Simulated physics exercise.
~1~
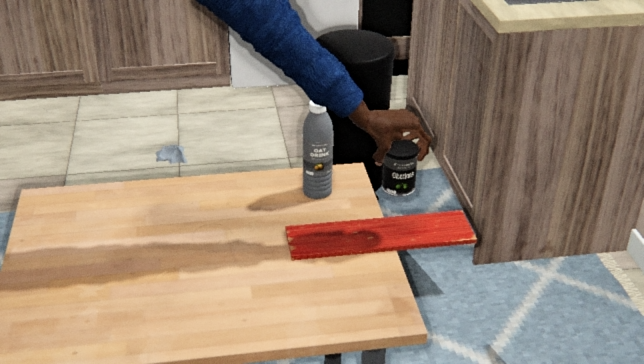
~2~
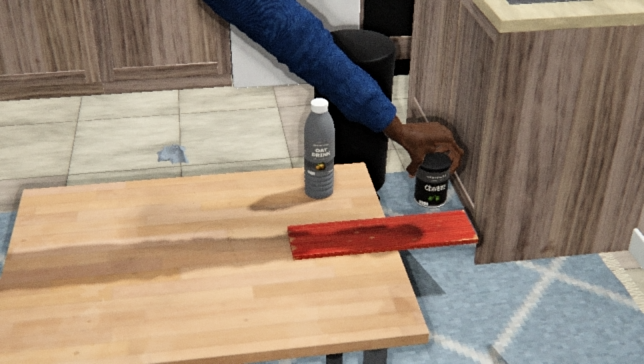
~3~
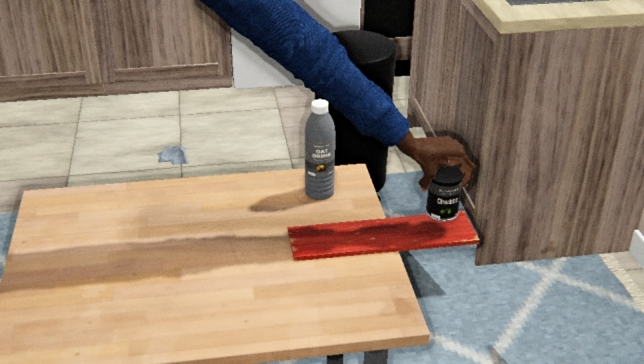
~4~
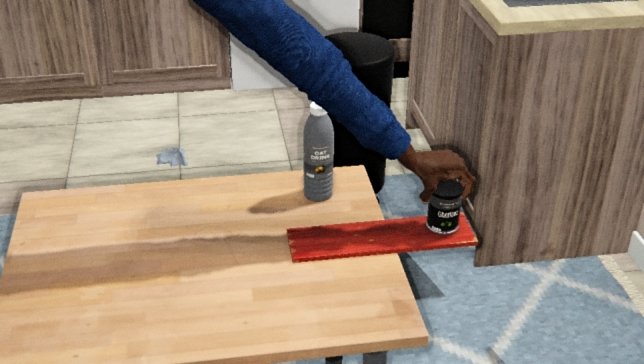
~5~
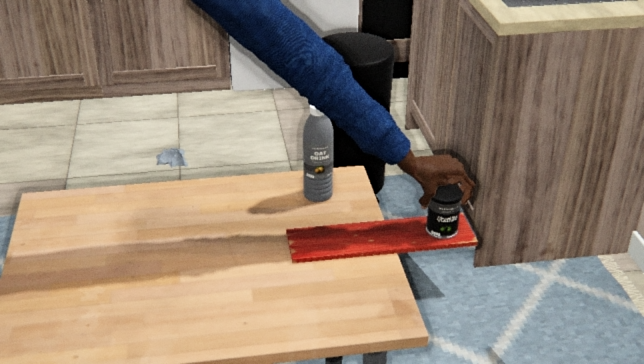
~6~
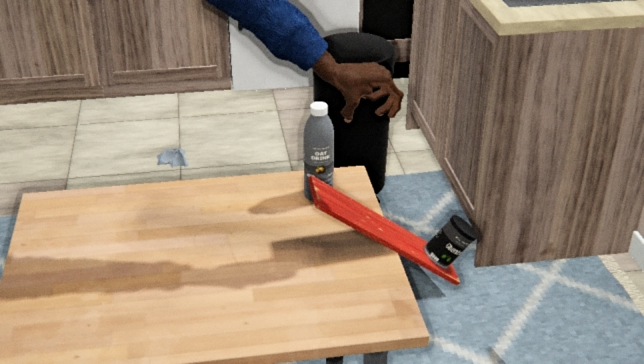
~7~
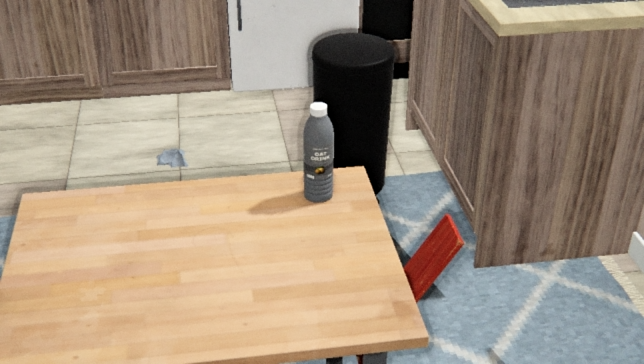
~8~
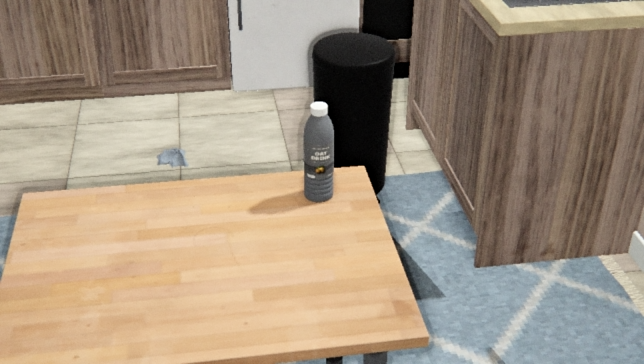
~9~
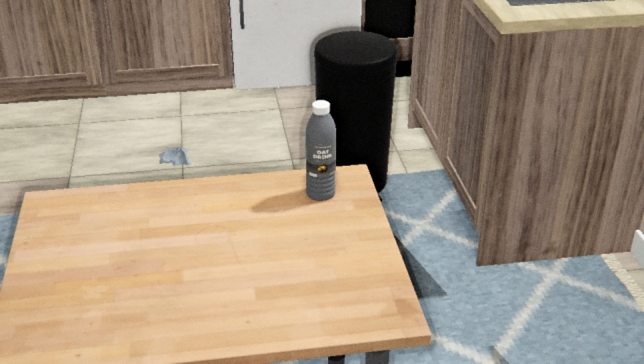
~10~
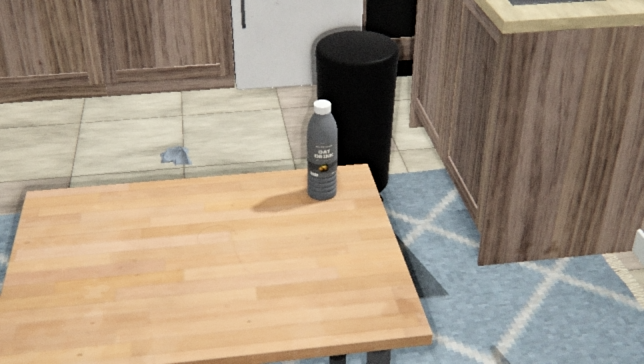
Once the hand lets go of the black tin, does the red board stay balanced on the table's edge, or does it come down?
The red board comes down. It tips over the right end of the table under the black tin and drops out of sight.
